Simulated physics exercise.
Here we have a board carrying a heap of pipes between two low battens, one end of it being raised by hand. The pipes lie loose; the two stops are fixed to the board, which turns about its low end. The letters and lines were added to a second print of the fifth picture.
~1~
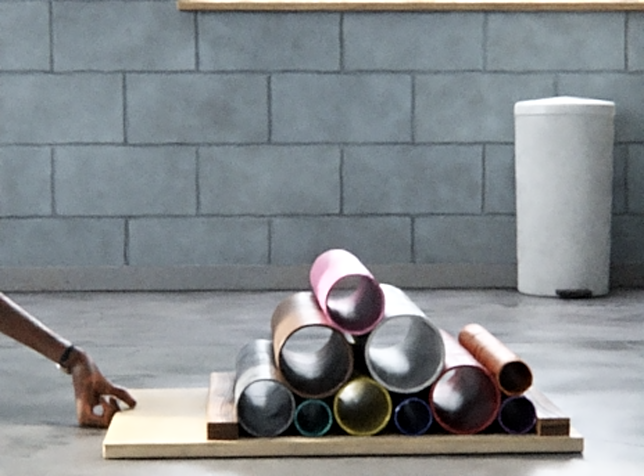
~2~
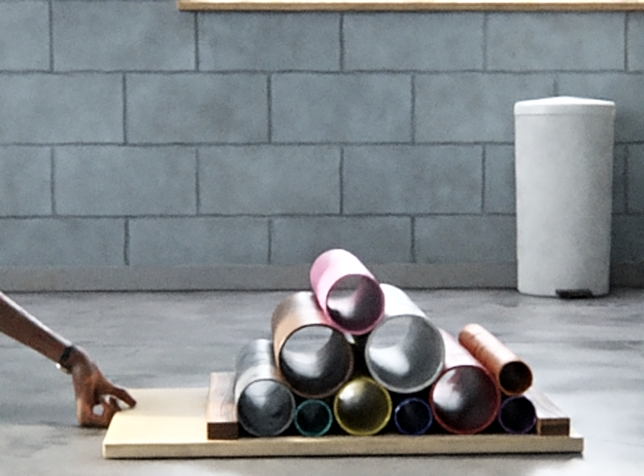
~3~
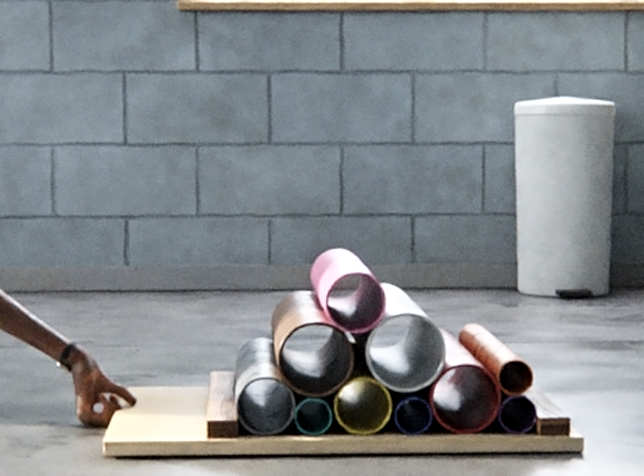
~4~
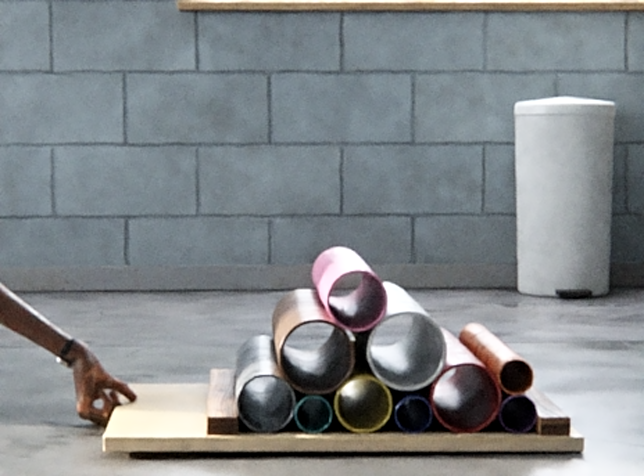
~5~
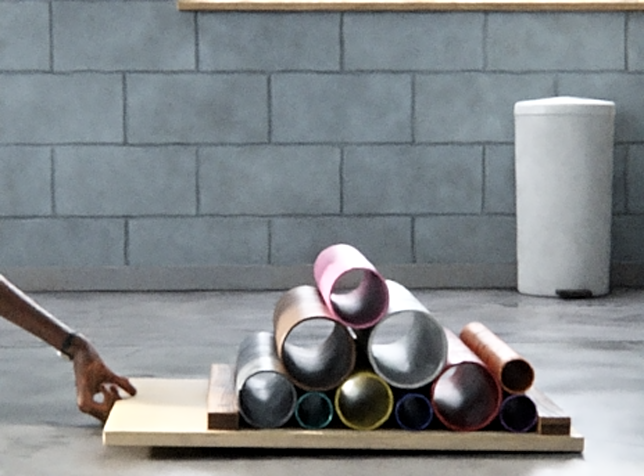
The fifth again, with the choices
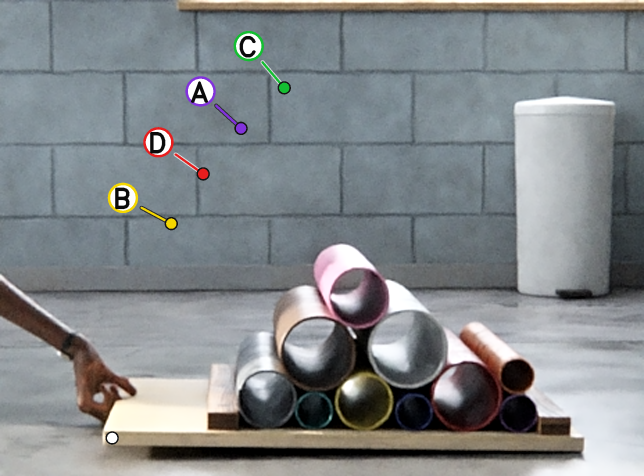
On a grey floor, a hand slightly raises the left end of a board of pipes.
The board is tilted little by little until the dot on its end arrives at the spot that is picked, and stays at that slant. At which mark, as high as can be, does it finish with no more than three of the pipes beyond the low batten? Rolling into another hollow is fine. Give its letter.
The last mark within the limit is A.
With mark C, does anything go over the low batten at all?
Yes.
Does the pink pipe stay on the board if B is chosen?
Yes.
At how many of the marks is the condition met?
Three of them.
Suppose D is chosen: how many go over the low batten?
The count is one.
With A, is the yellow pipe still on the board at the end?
Yes.
On the marked copy, A at (241, 128); B at (171, 224); C at (284, 88); D at (203, 174); the white dot at (112, 438).
Taking A. A third of the way, board at 22°.
Two thirds of the way, board at 42°.
When it is over, board at 43°, two over the low batten (pink, orange).
As for the rest, B one over the low batten (orange); C four over the low batten (brown, white, pink, orange); D one over the low batten (orange).
